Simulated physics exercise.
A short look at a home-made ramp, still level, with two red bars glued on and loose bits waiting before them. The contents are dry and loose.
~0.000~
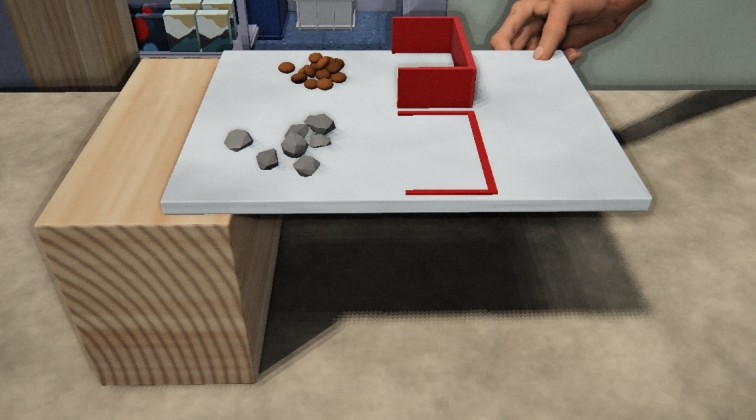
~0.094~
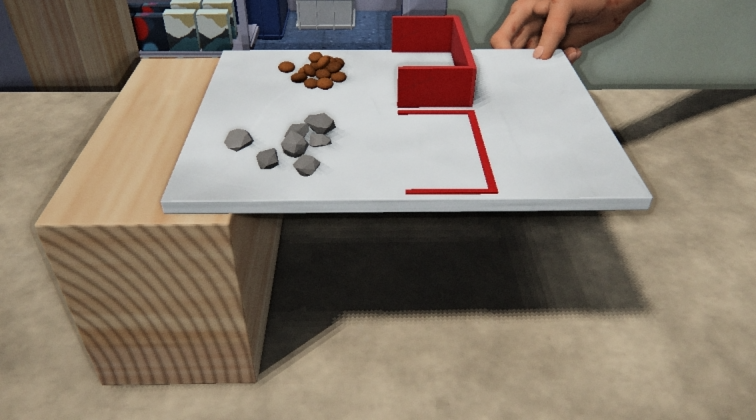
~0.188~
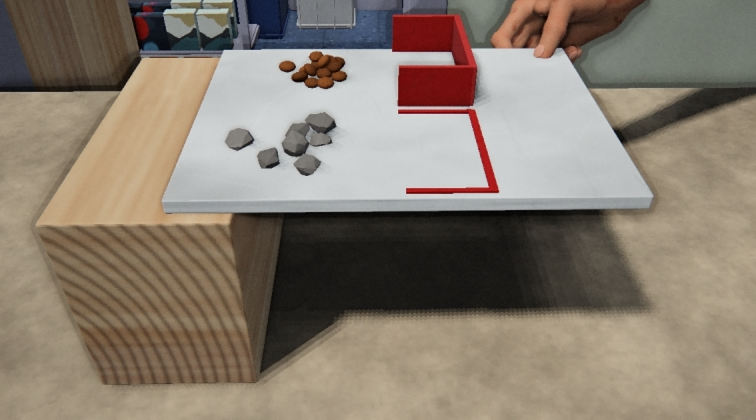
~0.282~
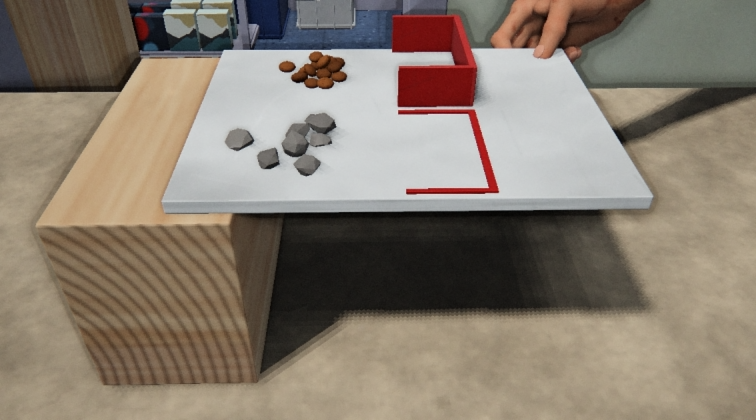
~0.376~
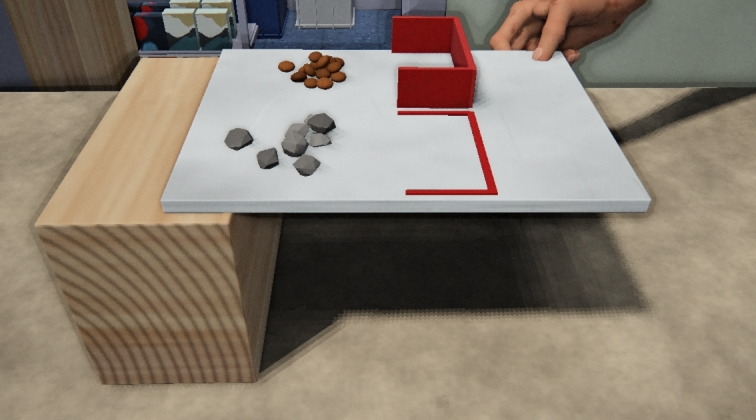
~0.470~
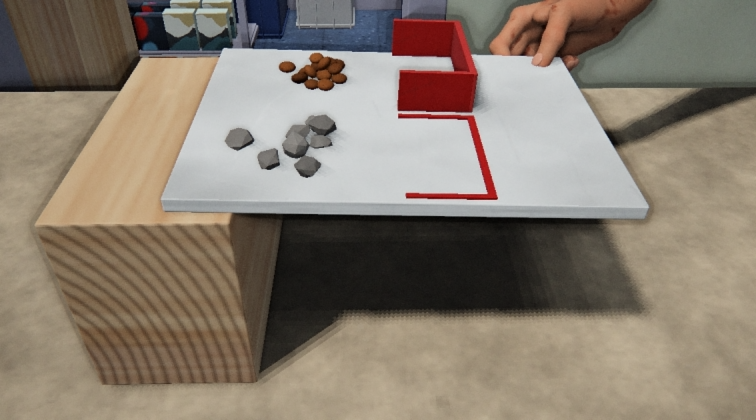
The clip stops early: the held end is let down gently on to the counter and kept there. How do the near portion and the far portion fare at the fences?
The near portion jumps the barrier; the far portion piles up behind the barrier.
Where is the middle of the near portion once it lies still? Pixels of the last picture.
At about (580, 302).
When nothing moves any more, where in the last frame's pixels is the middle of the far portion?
Roughly at (414, 163).
Around 0.88 s, board sloping at 12°; near portion where it was; far portion where it was.
Around 1.41 s, board sloping at 25°; near portion where it was; far portion on its way down.
Around 1.98 s, board sloping at 37°; near portion most past its bar; far portion has reached its bar.
Finally (2.7 s), board resting at 37°; near portion most past its bar; far portion gathered behind its bar.
